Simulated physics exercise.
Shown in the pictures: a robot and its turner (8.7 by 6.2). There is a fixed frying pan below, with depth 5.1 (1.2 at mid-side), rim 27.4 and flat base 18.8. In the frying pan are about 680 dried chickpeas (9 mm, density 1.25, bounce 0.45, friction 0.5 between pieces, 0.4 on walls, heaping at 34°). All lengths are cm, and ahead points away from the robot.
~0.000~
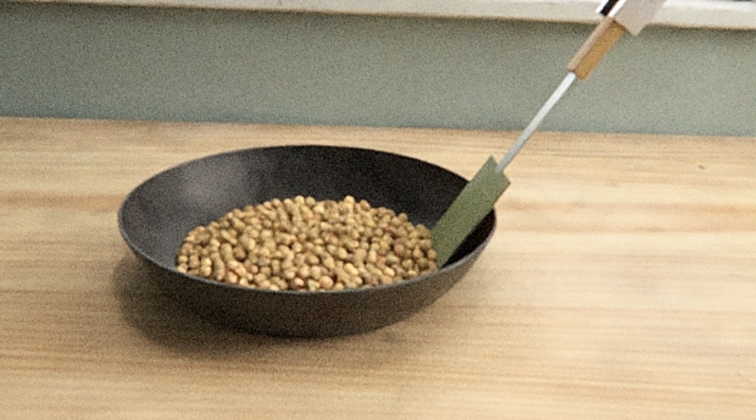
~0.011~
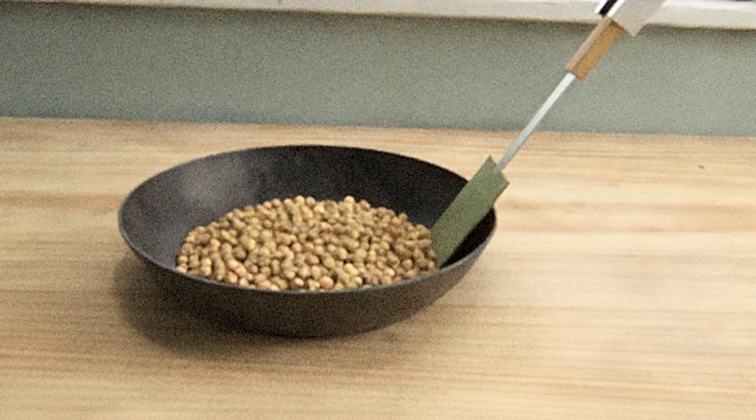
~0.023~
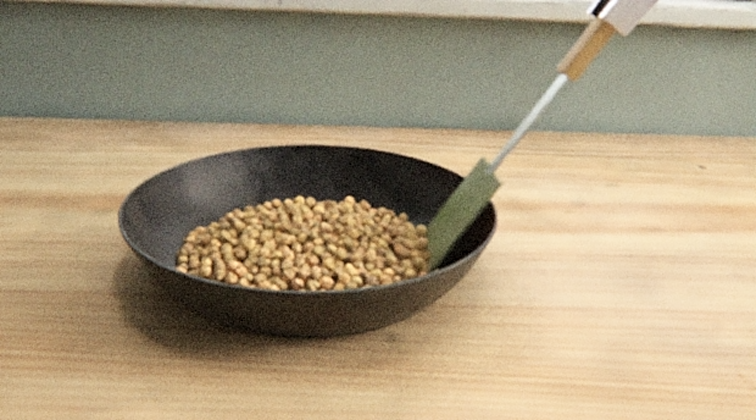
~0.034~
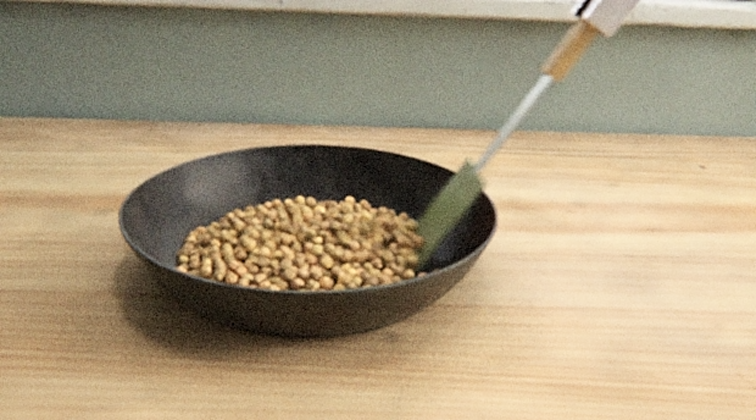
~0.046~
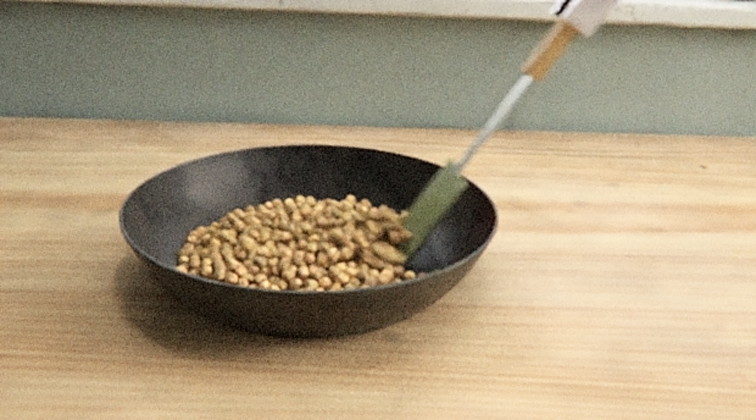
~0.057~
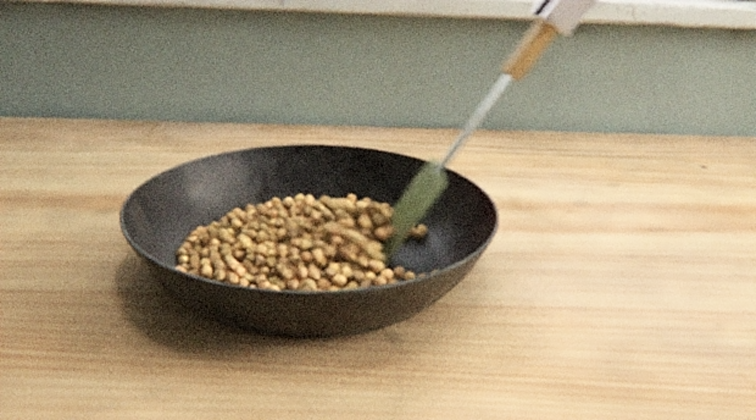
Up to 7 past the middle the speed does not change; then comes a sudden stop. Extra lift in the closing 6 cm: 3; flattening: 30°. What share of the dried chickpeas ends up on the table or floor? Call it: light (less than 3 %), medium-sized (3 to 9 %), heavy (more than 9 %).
It comes out medium-sized.
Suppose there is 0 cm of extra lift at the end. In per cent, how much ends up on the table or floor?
0 per cent.
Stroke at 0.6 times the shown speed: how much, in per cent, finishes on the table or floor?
0 %.
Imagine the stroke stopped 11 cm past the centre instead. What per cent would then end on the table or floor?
It would come to roughly 15 percent.
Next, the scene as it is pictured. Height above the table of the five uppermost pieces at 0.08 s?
I'd put them at about 6 centimetres above the table.
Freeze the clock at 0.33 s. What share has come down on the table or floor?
Around 2 %.
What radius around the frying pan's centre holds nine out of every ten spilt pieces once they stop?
About 65 cm from the centre.
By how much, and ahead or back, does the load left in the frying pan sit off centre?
Ahead, by around 4.0 cm.
After 0.08 s, sloping 58°, highest piece 6 above the table; 681 in the frying pan.
After 0.11 s, sloping 50°, highest piece 7 above the table; 681 in the frying pan.
After 0.33 s, sloping 28°, highest piece 7 above the table; 648 in the frying pan, 18 on the table or floor, 15 on the blade or in flight.
After 1.38 s, sloping 28°, highest piece 5 above the table; 648 in the frying pan, 33 on the table or floor.
In the end, 648 in the frying pan, 33 on the table or floor. That is 5 % on the table or floor.
